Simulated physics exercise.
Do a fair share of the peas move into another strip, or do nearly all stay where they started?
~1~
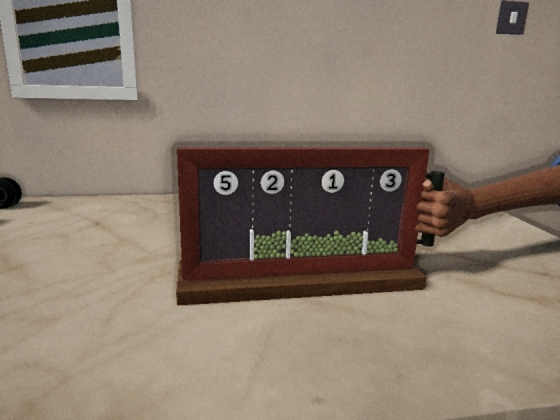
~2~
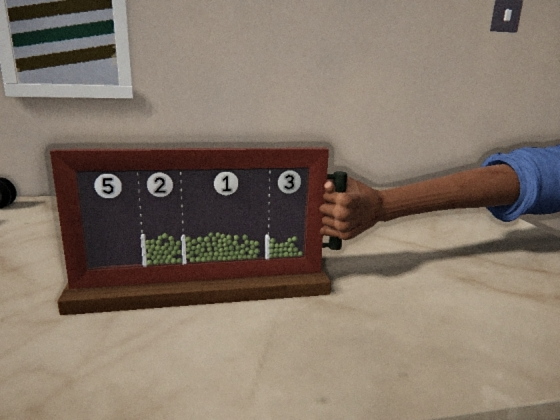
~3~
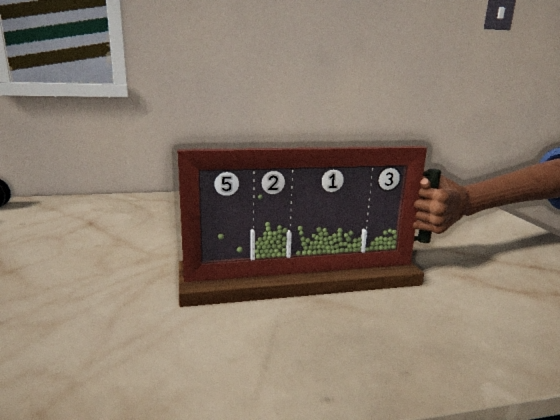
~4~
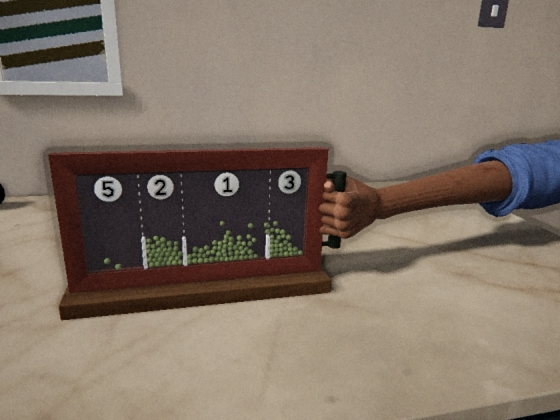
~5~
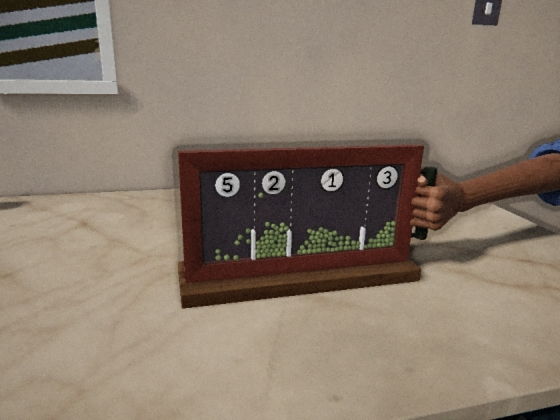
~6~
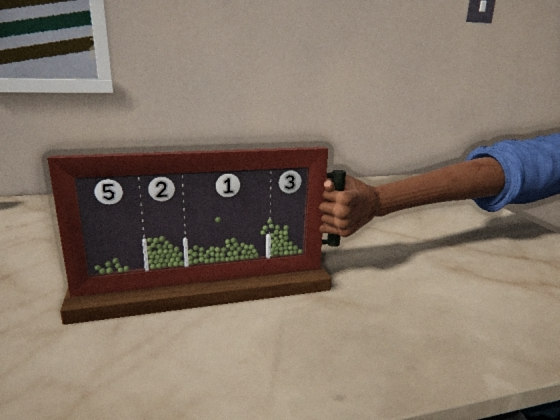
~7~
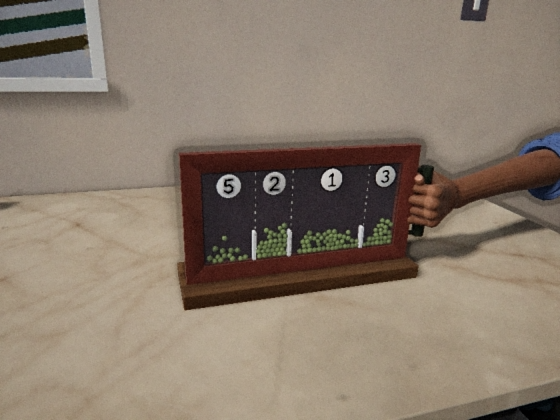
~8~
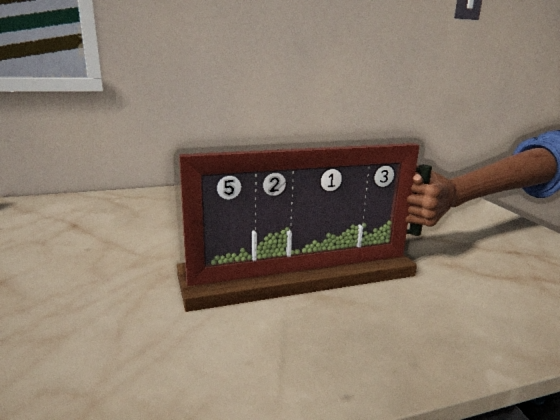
A fair share of the peas move into another strip, though most finish in the strip where they started. Some end up in the leftmost strip, which was empty at first.
